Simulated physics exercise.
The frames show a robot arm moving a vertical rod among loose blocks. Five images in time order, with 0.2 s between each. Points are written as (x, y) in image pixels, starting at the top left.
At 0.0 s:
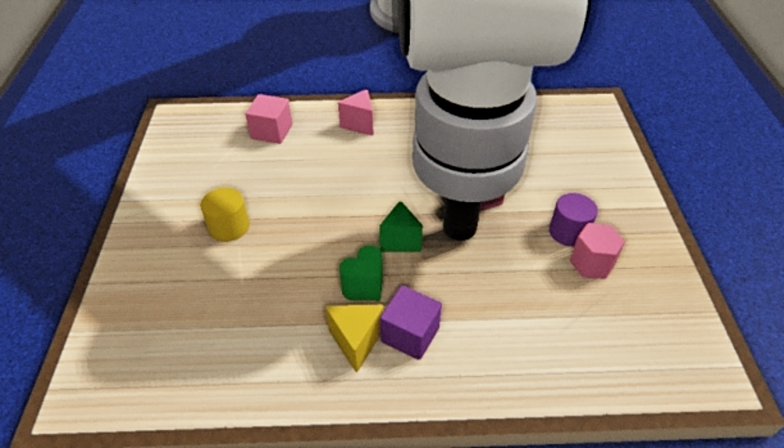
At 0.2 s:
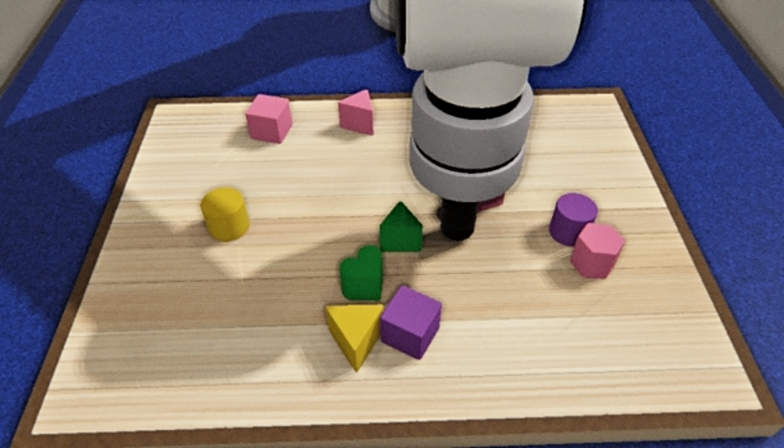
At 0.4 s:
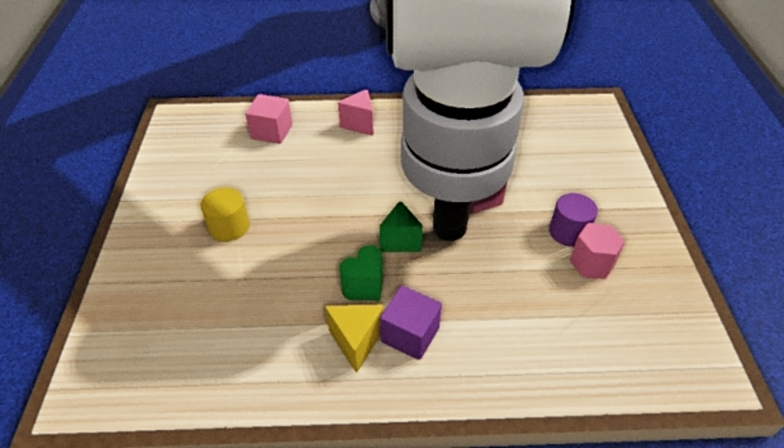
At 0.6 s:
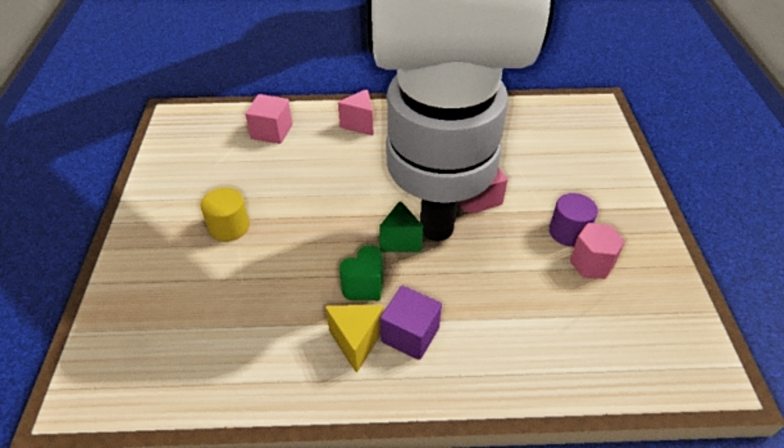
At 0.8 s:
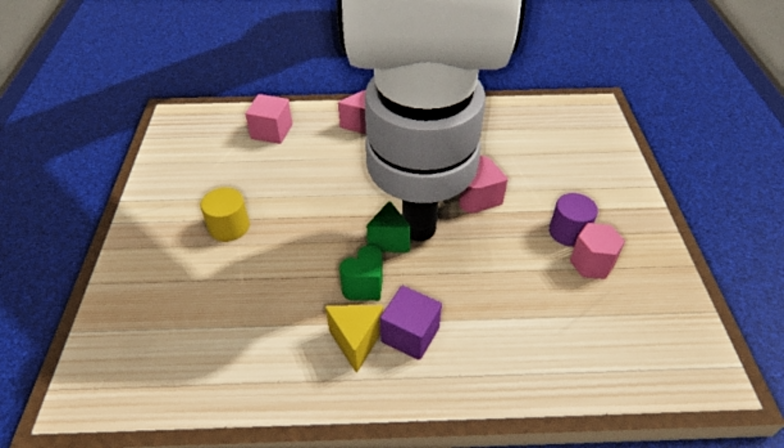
A white and grey robot arm holds a black vertical rod over a pale wooden board on a blue surface, seen from above at a fixed angle. Pink blocks sit at the back and right, a yellow round block left, green blocks mid-board, yellow and purple ones in front, and a purple cylinder right. The rod slides left and nudges the green three-sided block slightly left.
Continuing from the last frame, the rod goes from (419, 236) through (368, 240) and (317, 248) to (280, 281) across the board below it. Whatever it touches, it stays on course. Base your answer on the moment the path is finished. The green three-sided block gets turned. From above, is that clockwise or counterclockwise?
From above, the green three-sided block will be seen to turn clockwise.
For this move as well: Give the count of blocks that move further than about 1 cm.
The answer is one block, counting only moves over 1 cm.
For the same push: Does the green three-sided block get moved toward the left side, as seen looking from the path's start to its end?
Final answer: No.
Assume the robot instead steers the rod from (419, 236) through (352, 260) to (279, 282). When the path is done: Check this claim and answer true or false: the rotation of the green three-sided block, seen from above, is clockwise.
The statement is correct.
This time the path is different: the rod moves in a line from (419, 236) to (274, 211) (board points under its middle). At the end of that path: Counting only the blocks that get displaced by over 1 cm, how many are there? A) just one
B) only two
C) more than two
I'll go with A - just one.
On the path given first. One third of the way, rod (367, 234); green three-sided block (334, 219).
Two thirds of the way, rod (316, 242); green three-sided block (281, 223), turned 30° clockwise.
At the end, rod (279, 275); green heart still; green three-sided block (263, 229), turned 60° clockwise.
